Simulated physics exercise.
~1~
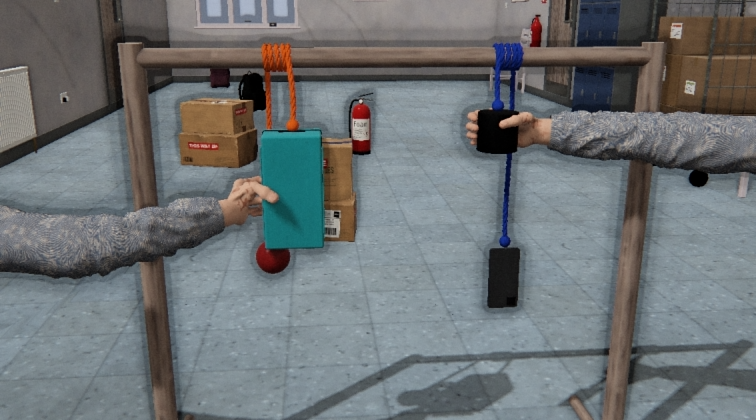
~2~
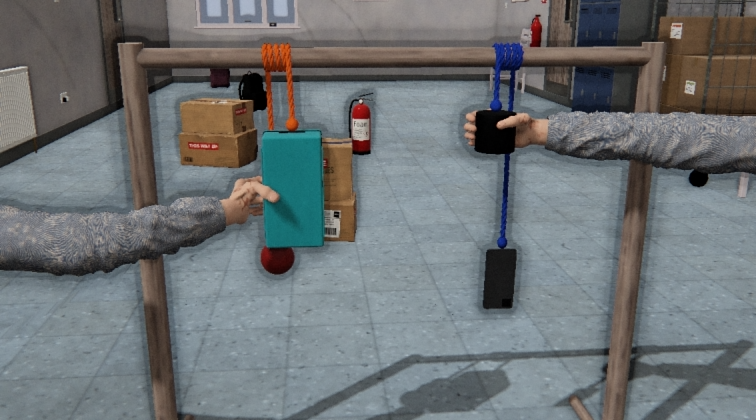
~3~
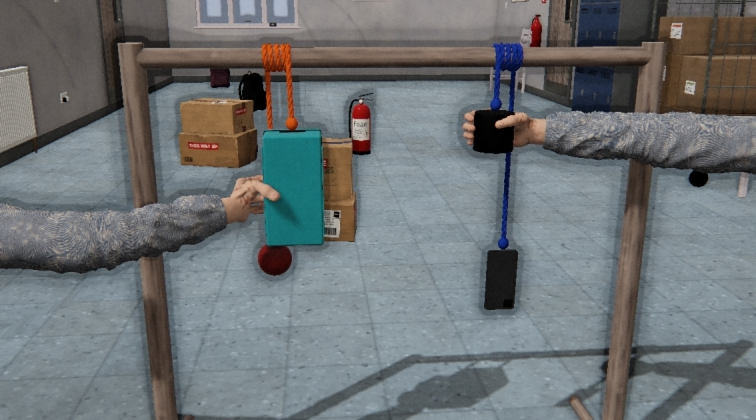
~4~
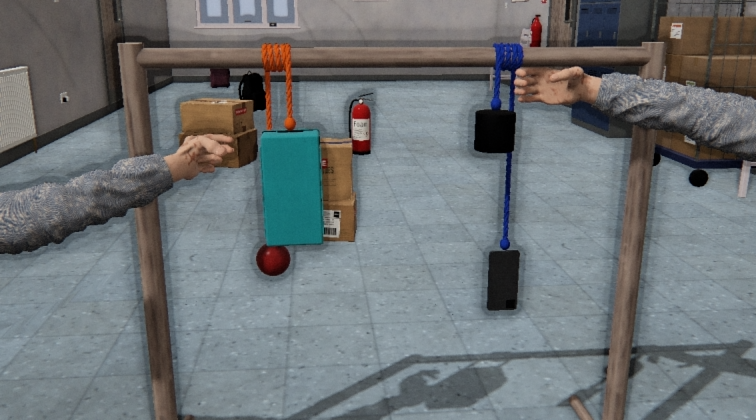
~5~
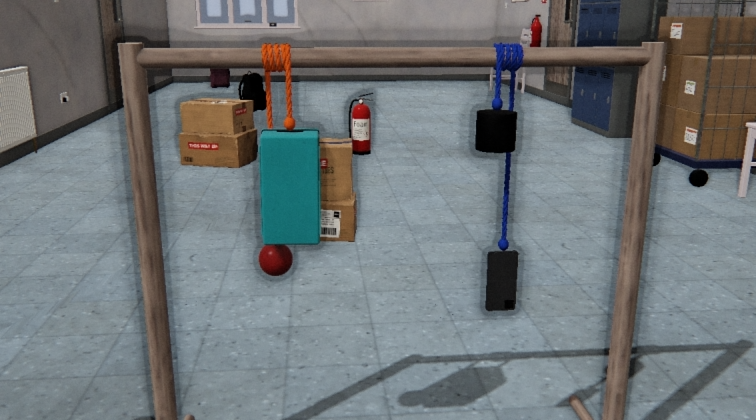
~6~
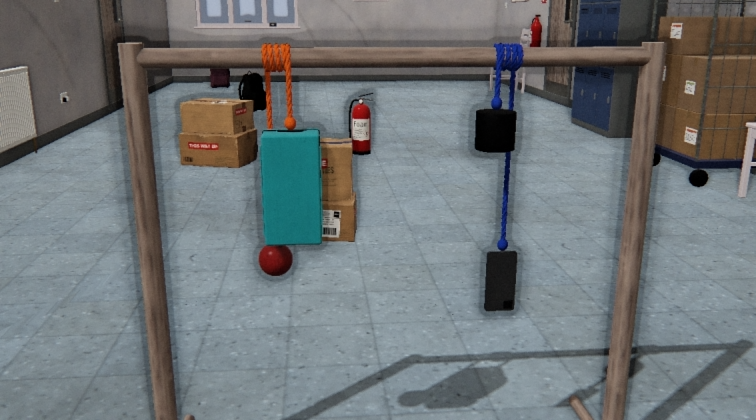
At the start, a turquoise case hangs from an orange rope looped over a wooden rail, with a red ball showing just beneath it, while a black block hangs to the right on a blue rope with a dark, flat object lower down. One hand rests against the case and another holds the block, both in grey patterned sleeves. For a while the hands stay in place and nothing shifts noticeably. Then both hands let go and draw back toward the sides, leaving the view. The case and the block keep their heights, and everything ends hanging still from the rail.
